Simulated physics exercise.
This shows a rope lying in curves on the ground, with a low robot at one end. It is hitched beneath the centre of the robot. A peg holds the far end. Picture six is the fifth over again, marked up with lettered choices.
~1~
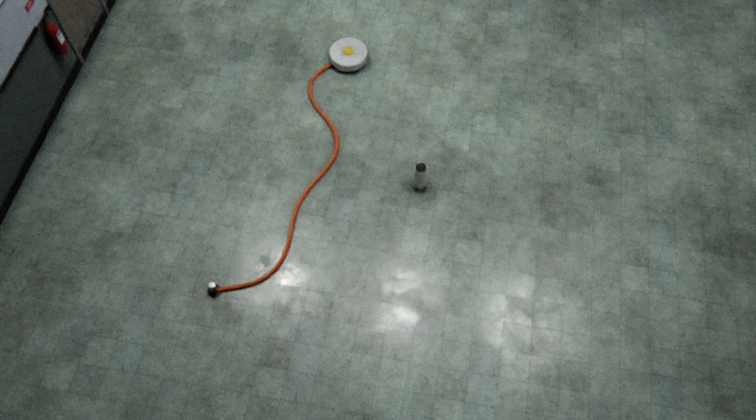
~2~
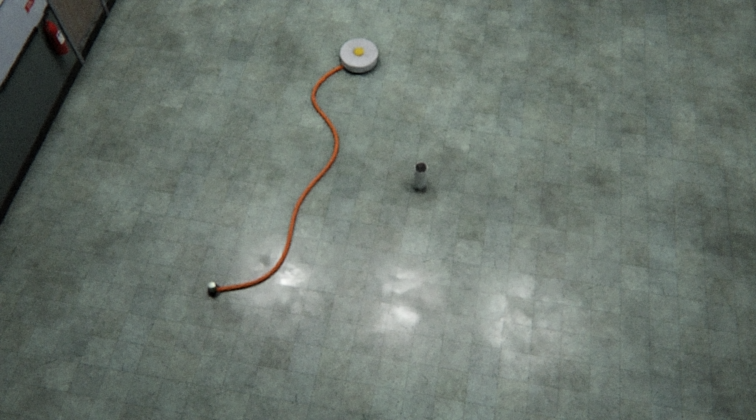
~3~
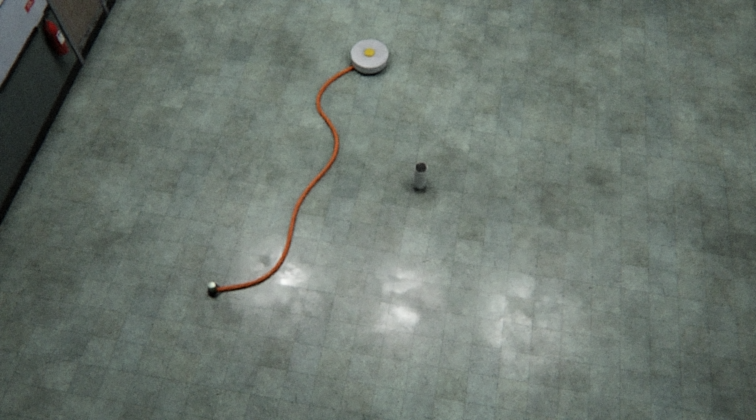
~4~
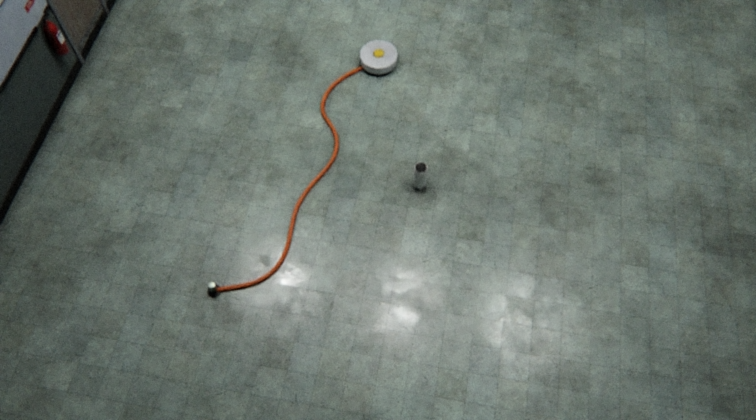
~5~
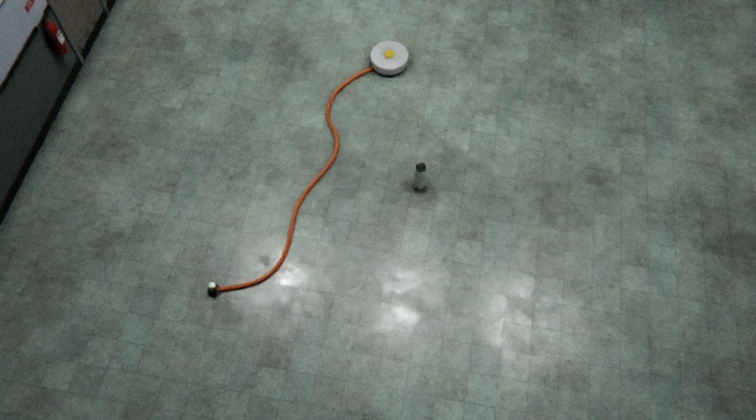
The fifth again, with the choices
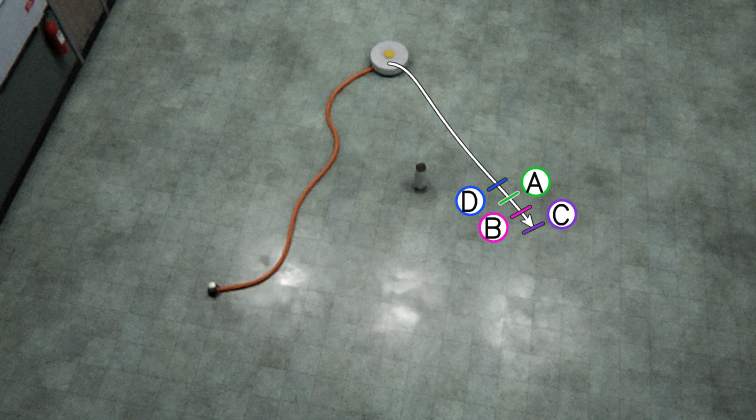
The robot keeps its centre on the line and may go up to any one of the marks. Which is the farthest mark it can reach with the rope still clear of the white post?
A is the last safe stop.
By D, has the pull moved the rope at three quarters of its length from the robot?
No.
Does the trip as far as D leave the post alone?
Yes.
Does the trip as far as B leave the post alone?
No.
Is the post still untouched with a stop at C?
No.
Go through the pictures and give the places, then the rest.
Robot (349, 56); peg (213, 288); white post (420, 176), in the first frame.
Robot (359, 56); white post (420, 176), in the second frame.
Robot (370, 57); white post (420, 176), in the third frame.
Robot (379, 58); white post (420, 176), in the fourth frame.
Robot (389, 59); white post (420, 176); peg (213, 288), in the fifth frame.
On the marked copy, A at (509, 198); B at (521, 212); C at (533, 228); D at (497, 185); the route from (389, 63) via (459, 140) to (533, 228).
Following A. Soon after the start, robot (432, 99), middle of the rope (323, 174).
Later, robot (471, 150), middle of the rope (323, 174).
In the end, robot (510, 194), middle of the rope (333, 180); nothing has been touched.
As for the rest, B brings the rope against the post; C brings the rope against the post; D is safe but short.
